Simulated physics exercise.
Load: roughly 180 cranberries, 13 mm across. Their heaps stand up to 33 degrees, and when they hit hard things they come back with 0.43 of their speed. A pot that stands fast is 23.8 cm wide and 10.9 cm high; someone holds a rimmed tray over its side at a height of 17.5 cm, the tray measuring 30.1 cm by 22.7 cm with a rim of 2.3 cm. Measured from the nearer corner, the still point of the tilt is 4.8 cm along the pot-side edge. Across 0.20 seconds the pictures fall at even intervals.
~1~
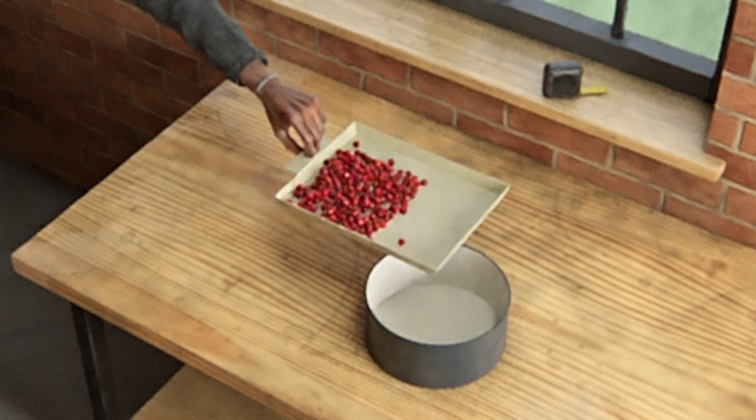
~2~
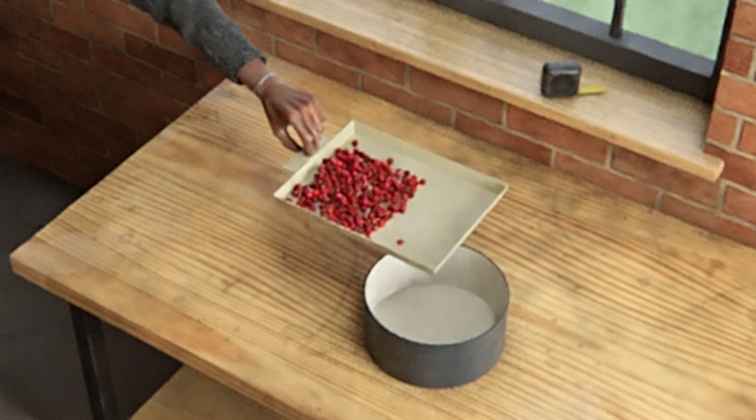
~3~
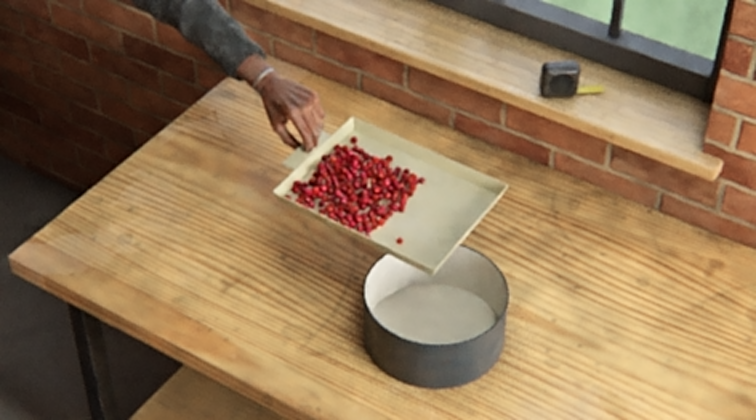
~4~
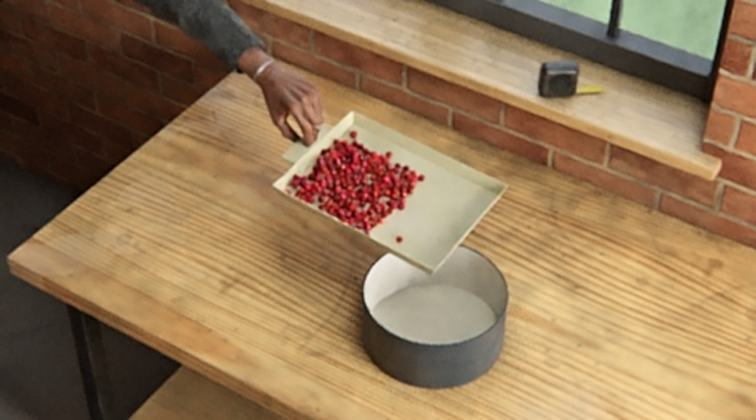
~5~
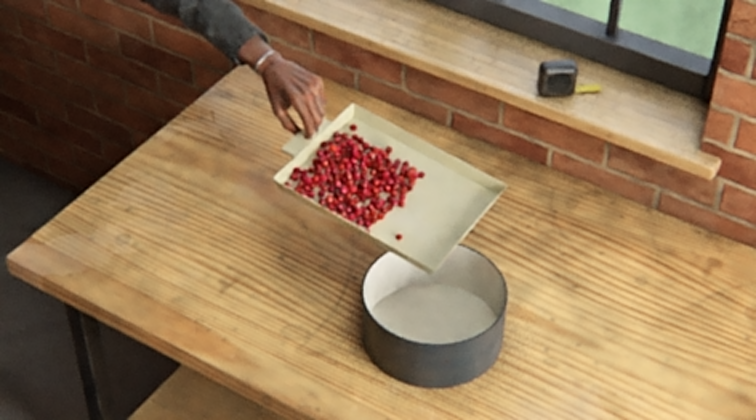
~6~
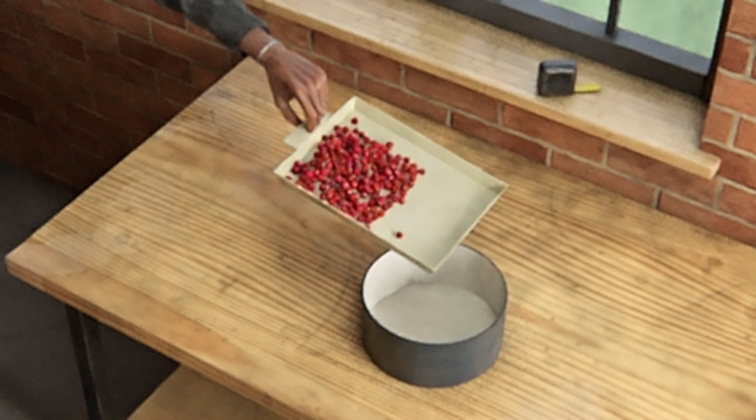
On a wooden table, a hand slowly tilts a tray of cranberries above a pot.
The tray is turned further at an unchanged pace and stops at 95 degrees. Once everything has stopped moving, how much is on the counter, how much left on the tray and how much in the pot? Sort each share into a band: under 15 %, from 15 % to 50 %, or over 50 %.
Counter: From 15 % to 50 %; tray: Under 15 %; pot: Over 50 %.
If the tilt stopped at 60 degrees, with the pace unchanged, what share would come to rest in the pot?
Pot share: About 25 per cent.
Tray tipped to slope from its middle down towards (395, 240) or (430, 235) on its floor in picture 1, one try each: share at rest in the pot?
Near 90 and 95 percent, in that order.
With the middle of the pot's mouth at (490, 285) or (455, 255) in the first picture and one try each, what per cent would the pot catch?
Spot one: Some 90 per cent; spot two: Some 65 per cent.
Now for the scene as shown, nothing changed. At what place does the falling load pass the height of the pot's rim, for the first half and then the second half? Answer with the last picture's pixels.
Roughly (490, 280) to begin with, later roughly (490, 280).
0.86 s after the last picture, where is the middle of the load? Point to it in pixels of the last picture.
Around (471, 241).
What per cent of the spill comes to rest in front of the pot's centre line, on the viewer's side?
I'd put it at around 0 per cent.
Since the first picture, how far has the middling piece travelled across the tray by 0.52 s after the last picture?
Around 16 centimetres.
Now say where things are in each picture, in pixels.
In the first frame, tray tilt 0 degrees, front corners at (281, 195) and (434, 265); middle of the pieces at (359, 189); pot at (438, 291).
In the second frame, tray tilt 1 degrees, front corners at (279, 194) and (433, 265); middle of the pieces at (357, 189).
In the third frame, tray tilt 2 degrees, front corners at (279, 191) and (433, 265); middle of the pieces at (357, 186).
In the fourth frame, tray tilt 5 degrees, front corners at (278, 185) and (433, 265), lowest corner right back; middle of the pieces at (356, 182).
In the fifth frame, tray tilt 8 degrees, front corners at (279, 178) and (433, 265), lowest corner right back; middle of the pieces at (356, 177).
In the sixth frame, tray tilt 11 degrees, front corners at (280, 171) and (434, 265), lowest corner right back; middle of the pieces at (357, 172); pot at (435, 290).
Then, 0.52 s after the last picture, tilt 51 degrees; the tray holds 100 %, the pot 0 %.
Then, 0.86 s after the last picture, tilt 78 degrees; the tray holds 60 %, the pot 20 %.
Then, 1.29 s after the last picture, tilt 95 degrees; the tray holds 0 %, the pot 55 %.
In the end, counter 40 %, tray 0 %, pot 60 %.
